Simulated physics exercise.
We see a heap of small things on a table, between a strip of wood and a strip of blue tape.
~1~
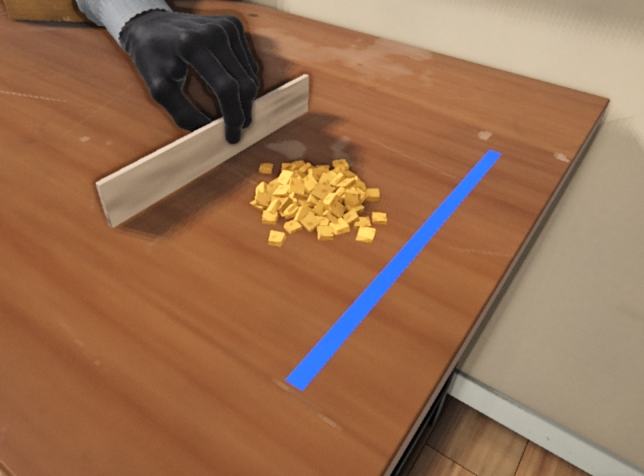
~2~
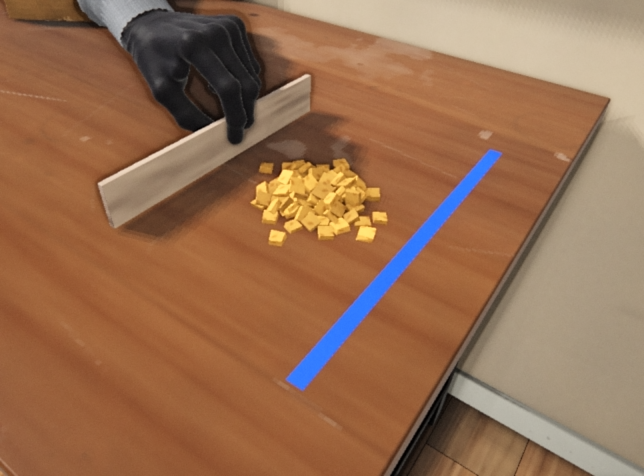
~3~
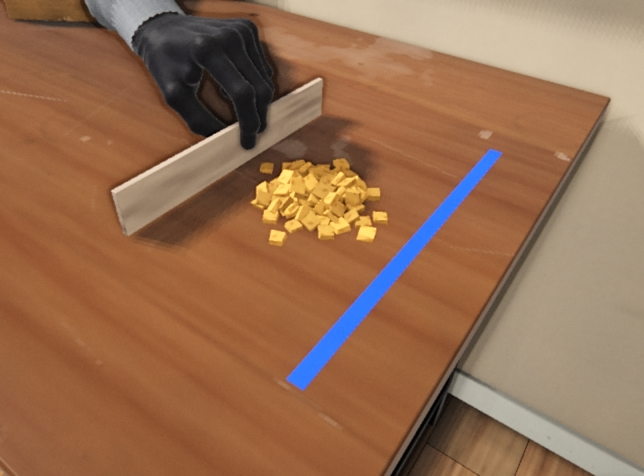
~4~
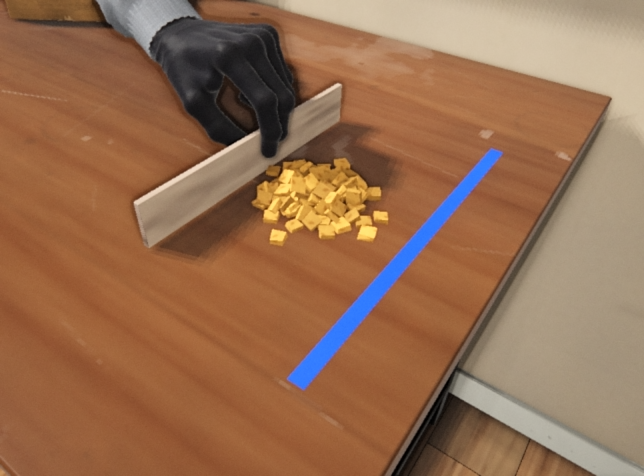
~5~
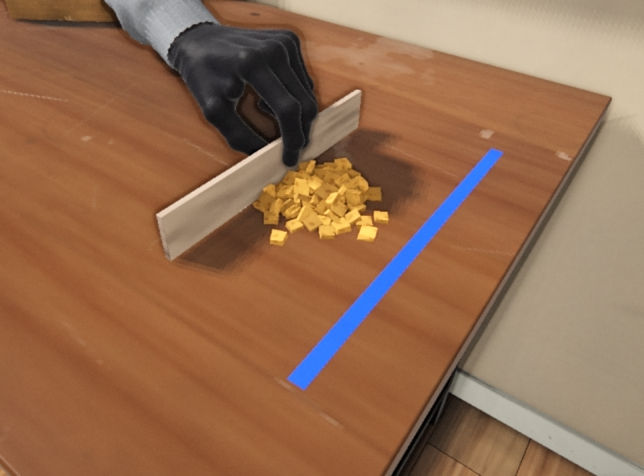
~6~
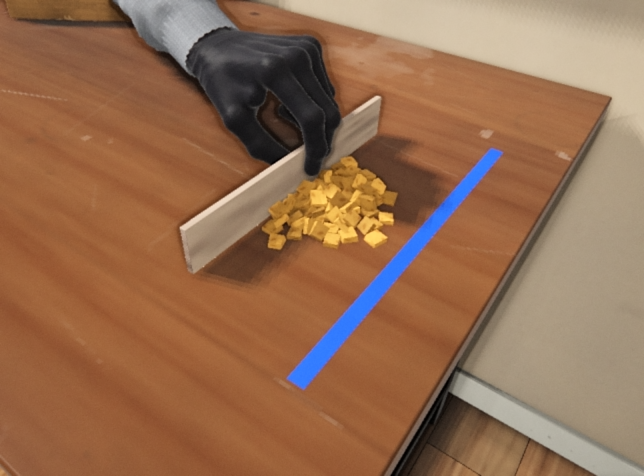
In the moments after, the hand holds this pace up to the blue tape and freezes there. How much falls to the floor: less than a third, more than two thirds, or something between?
Lost: Under a third of the heap.
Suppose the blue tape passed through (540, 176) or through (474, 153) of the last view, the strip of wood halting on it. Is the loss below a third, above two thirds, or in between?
One: Beyond two thirds. Two: Under a third.
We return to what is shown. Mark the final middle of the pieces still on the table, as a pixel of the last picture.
At about (463, 260).
Soon, strip of wood still moving, near (369, 177); heap all on the table, its front near (435, 260).
A while on, strip of wood stopped at the blue tape; heap a small part over the edge.
Finally, strip of wood stopped at the blue tape; heap a small part over the edge.
